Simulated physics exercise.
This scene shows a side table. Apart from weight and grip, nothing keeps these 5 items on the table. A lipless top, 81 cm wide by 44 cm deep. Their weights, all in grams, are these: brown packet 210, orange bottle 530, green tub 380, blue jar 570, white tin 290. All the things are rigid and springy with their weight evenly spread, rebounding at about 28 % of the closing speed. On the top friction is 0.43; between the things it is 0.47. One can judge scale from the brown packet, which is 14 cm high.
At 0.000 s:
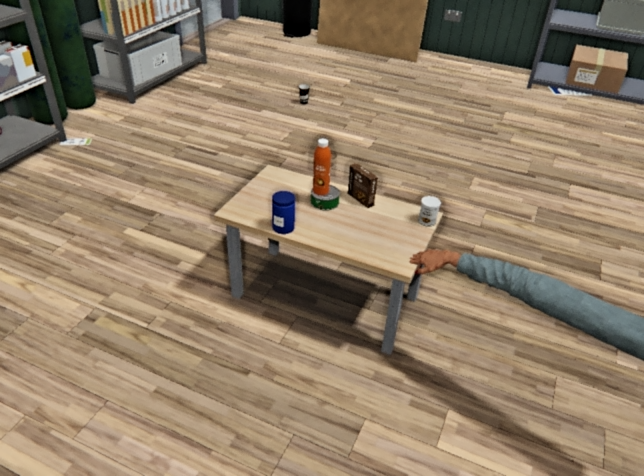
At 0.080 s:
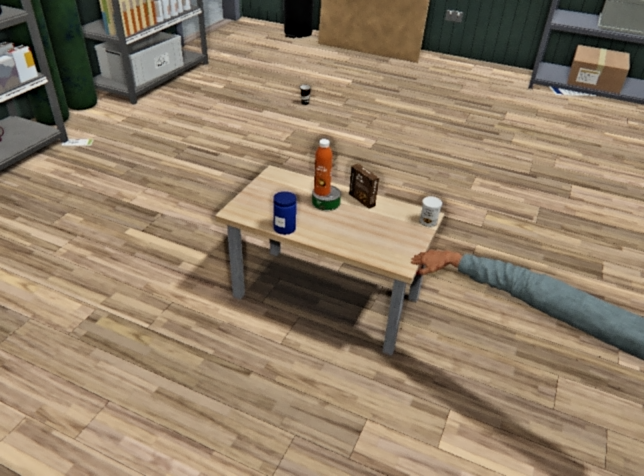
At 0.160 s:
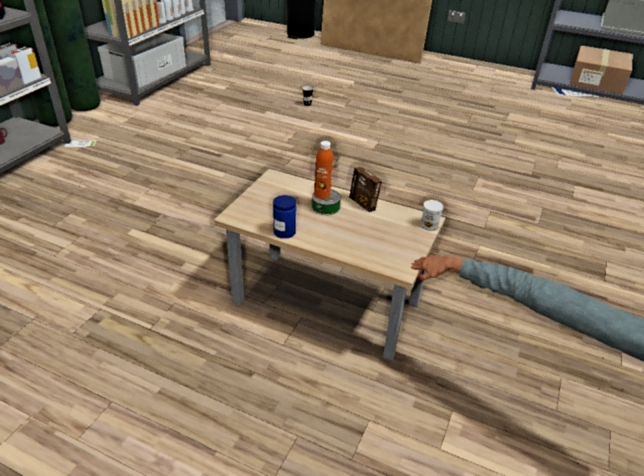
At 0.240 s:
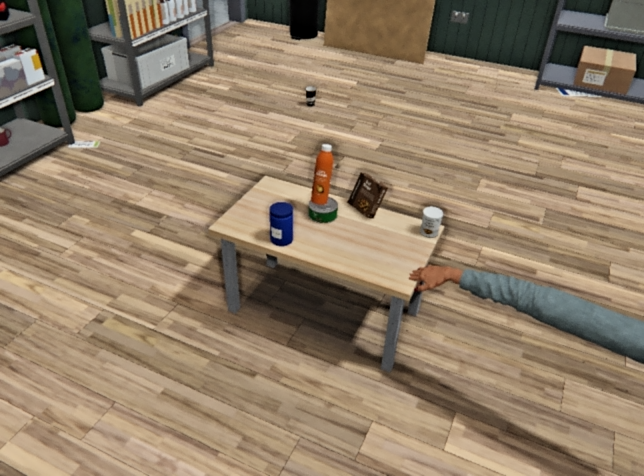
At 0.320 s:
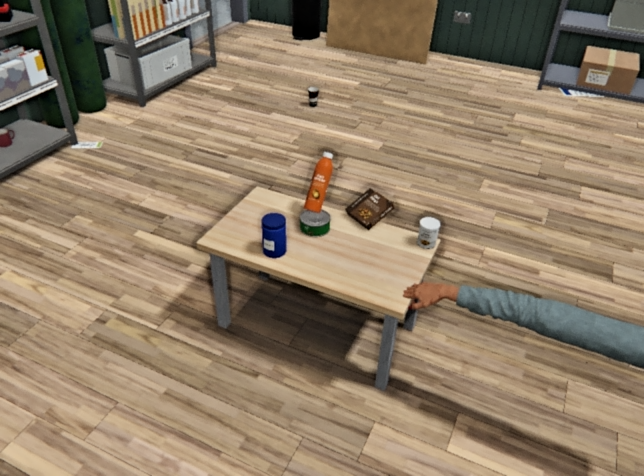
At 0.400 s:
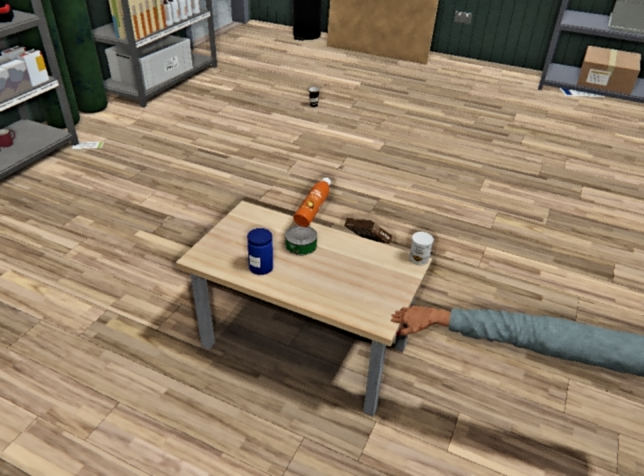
In this clip, a hand pulls a small wooden table toward the viewer and slightly left; the brown packet and orange bottle on it tilt backward and topple, while the blue jar, green tub and white tin stay upright.
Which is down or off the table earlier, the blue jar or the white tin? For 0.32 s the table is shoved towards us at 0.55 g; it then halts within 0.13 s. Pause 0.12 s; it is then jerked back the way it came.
Former.
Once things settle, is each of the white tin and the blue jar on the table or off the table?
Well, the white tin is still in bounds, and the blue jar is out of bounds.
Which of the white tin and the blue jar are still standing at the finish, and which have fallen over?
Well, the white tin holds steady, and the blue jar tumbles down.
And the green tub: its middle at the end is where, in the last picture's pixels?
In the last picture it sits around (308, 307).
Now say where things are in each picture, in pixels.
The first picture shows blue jar (284, 213); white tin (429, 212).
The second picture shows green tub (326, 198); brown packet (363, 186).
The third picture shows table along by 3 cm; brown packet (365, 189) 7° off upright; orange bottle (324, 170) 4° off upright.
The fourth picture shows table along by 9 cm; brown packet (367, 195) 26° off upright; orange bottle (323, 174) 15° off upright.
The fifth picture shows table along by 18 cm; brown packet (369, 209) off the table; green tub (315, 222).
The sixth picture shows table along by 31 cm; blue jar (261, 251) moved 6 cm; white tin (421, 249) moved 6 cm.
After 0.60 s, table along by 39 cm; orange bottle and blue jar now off the table; white tin moved 6 cm near (403, 282); green tub moved 12 cm.
After 0.90 s, table along by 19 cm; green tub now off the table; white tin moved 25 cm near (403, 281).
After 1.10 s, white tin moved 28 cm near (417, 253).
In the end (1.7 s), off the table, brown packet, orange bottle, green tub and blue jar; not toppled but over 5 cm from the start, white tin. At the end, from the last picture's camera, blue jar near (208, 426), white tin near (420, 246). Blue jar went at 0.60 s; white tin was never lost.
